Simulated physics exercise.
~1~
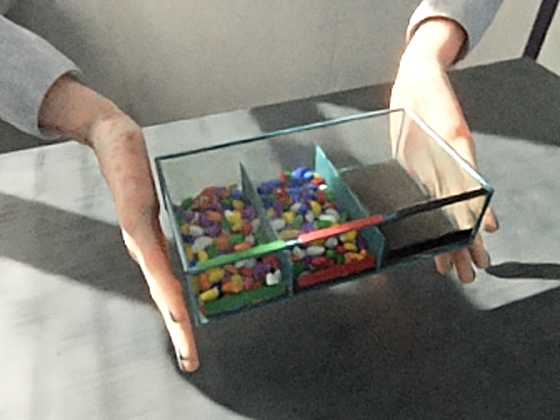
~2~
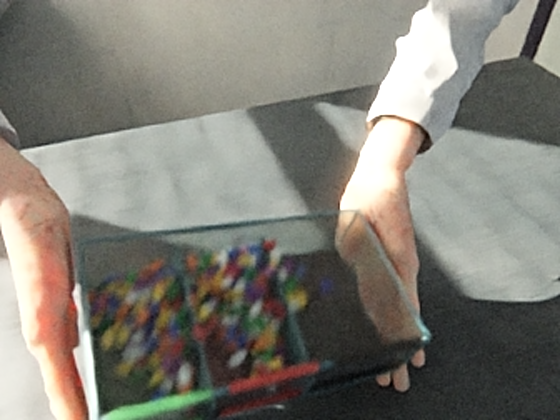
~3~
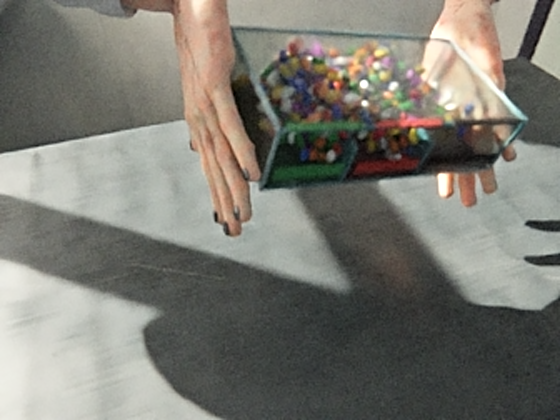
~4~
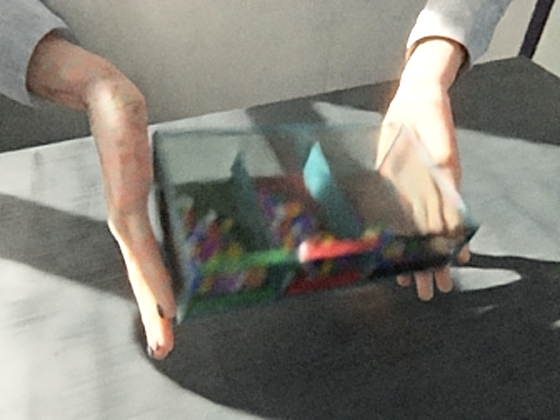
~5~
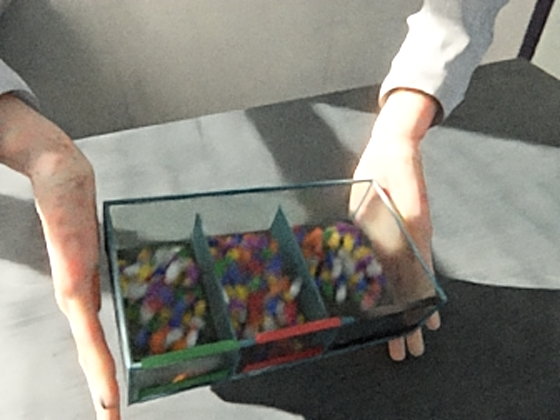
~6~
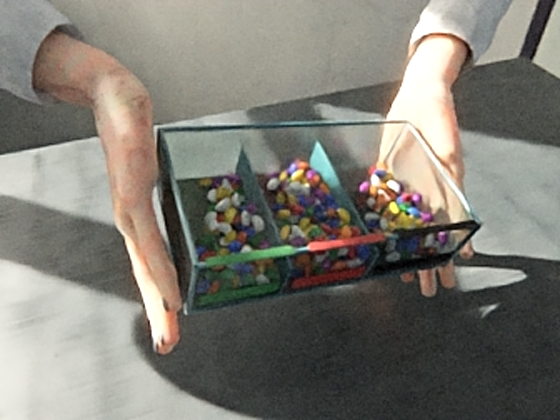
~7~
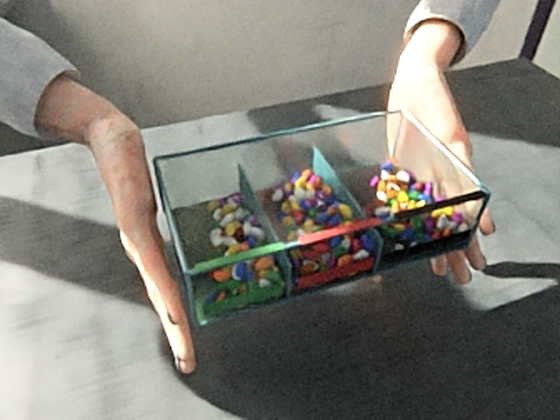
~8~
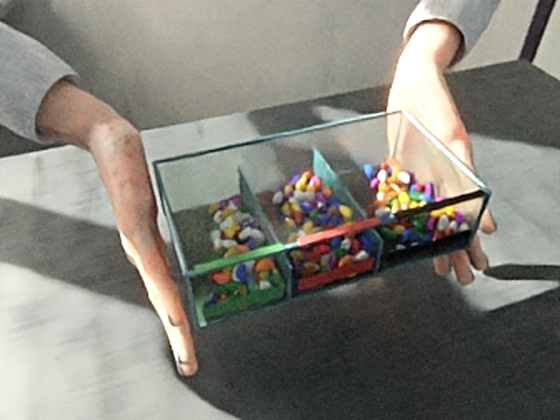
In this clip, two hands hold a clear lidded box of colorful jelly beans, the black-edged right section empty at first. The hands shake and tilt the box, beans spread into that section, and it returns level and still with beans in all three sections.
